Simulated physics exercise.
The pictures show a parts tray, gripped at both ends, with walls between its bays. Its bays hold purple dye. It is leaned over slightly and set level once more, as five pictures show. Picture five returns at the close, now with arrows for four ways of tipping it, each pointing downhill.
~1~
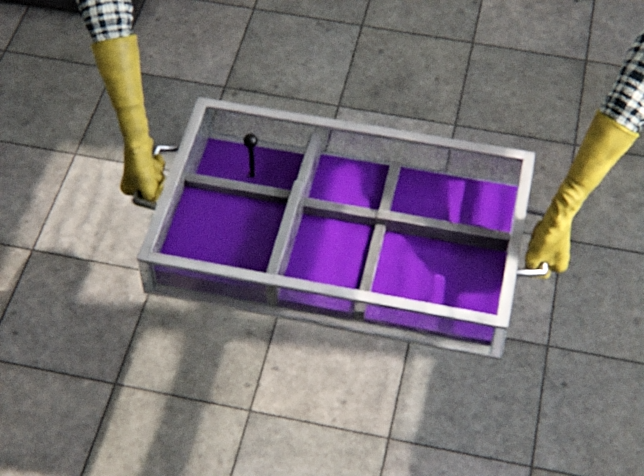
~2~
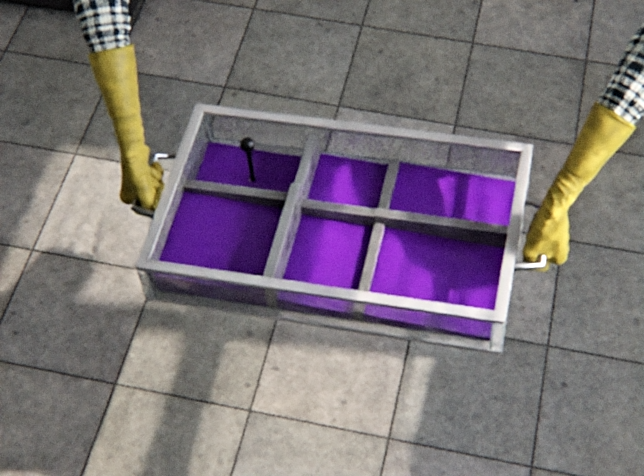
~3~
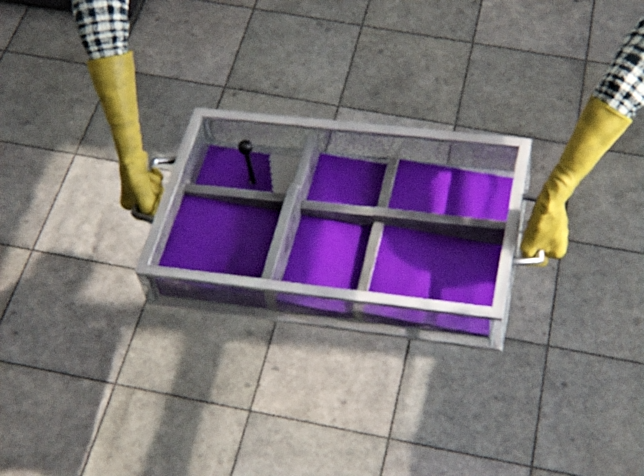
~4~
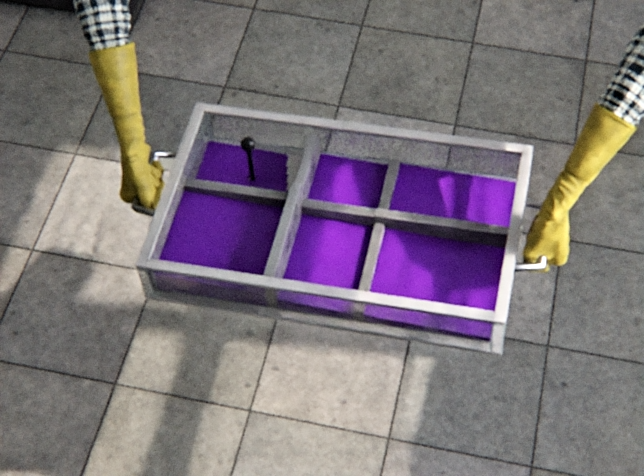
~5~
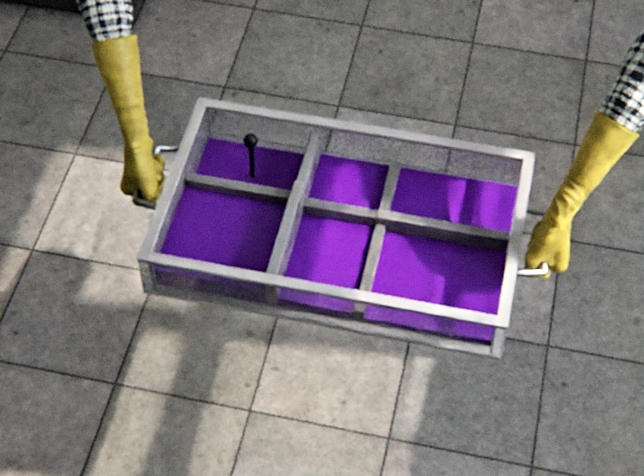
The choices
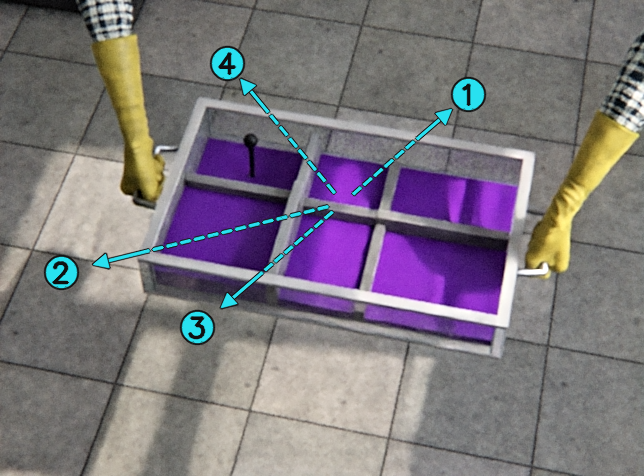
The clip opens on two yellow-gloved hands holding a level, divided tray of purple dye by its end handles above a tiled floor, a black peg standing inside. The hands tilt the tray slightly down to the left, and the dye shifts a little within its bays. They then ease it back to level.
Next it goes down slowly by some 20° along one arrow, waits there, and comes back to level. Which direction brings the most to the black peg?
4 is best.
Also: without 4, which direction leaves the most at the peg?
Direction 1.
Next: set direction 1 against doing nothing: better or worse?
It is better.
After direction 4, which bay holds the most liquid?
The back left bay.
In cyan, 1 ends at (447, 112); 2 ends at (98, 263); 3 ends at (225, 304); 4 ends at (244, 83).
If 1 is chosen, about 26 % of the liquid ends in the peg's bay; nothing spills.
If 2 is chosen, about 4 % of the liquid ends in the peg's bay; nothing spills.
If 3 is chosen, about 4 % of the liquid ends in the peg's bay; nothing spills.
If 4 is chosen, about 39 % of the liquid ends in the peg's bay; nothing spills.
